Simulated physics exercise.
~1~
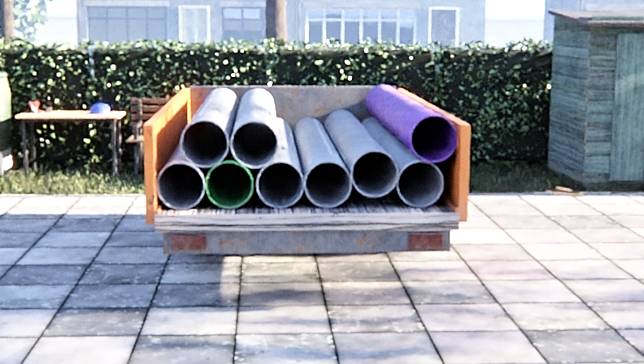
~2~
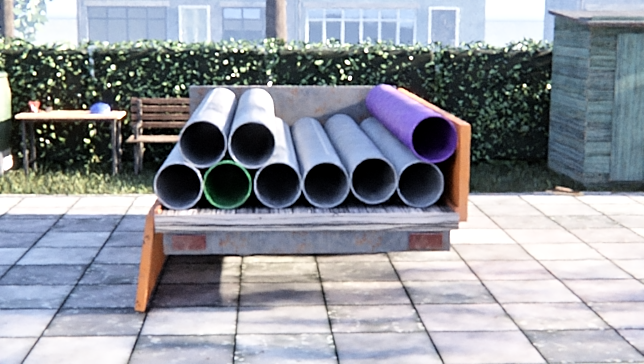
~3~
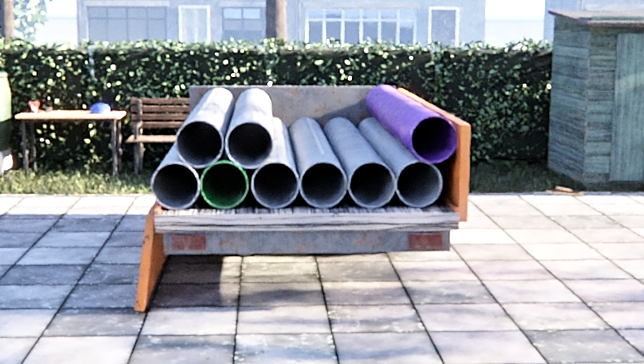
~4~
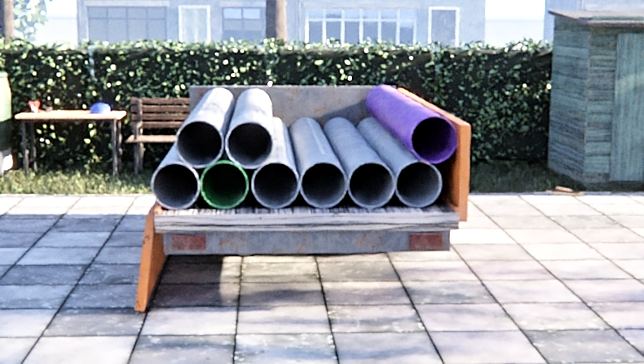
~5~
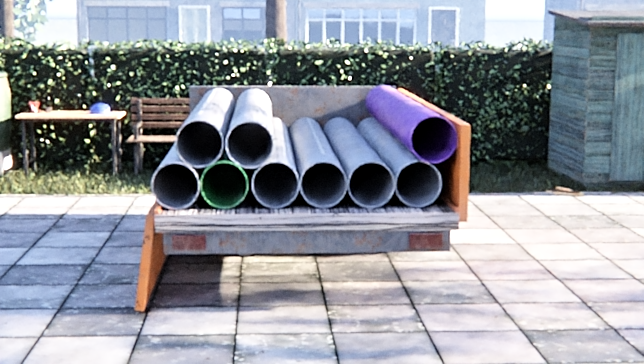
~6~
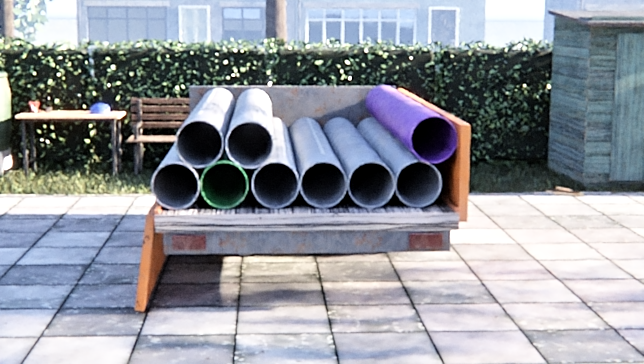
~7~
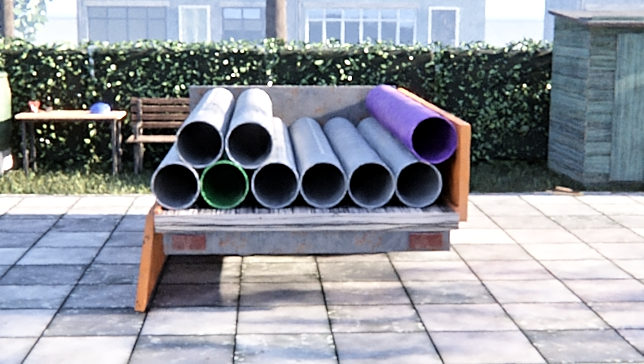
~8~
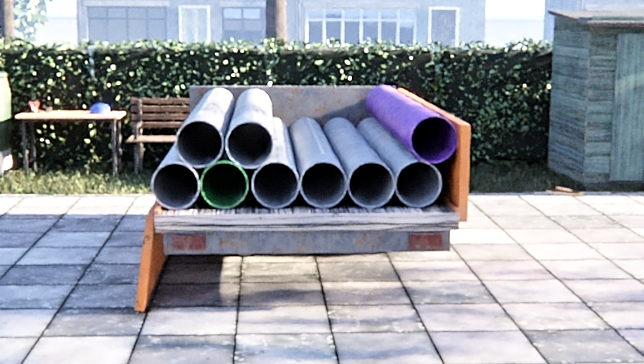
The left side board of a parked trailer, seen from its tail and loaded with nine pipes, swings outward and down until it hangs below the deck. The pipes, mostly grey with one green and one purple, shift very slightly toward the open side. The green one turns a little on the deck near the left, while the purple one stays up on others against the right board, which remains upright. Then everything settles. At the end the stack rests almost as it began, with no pipe over the side.
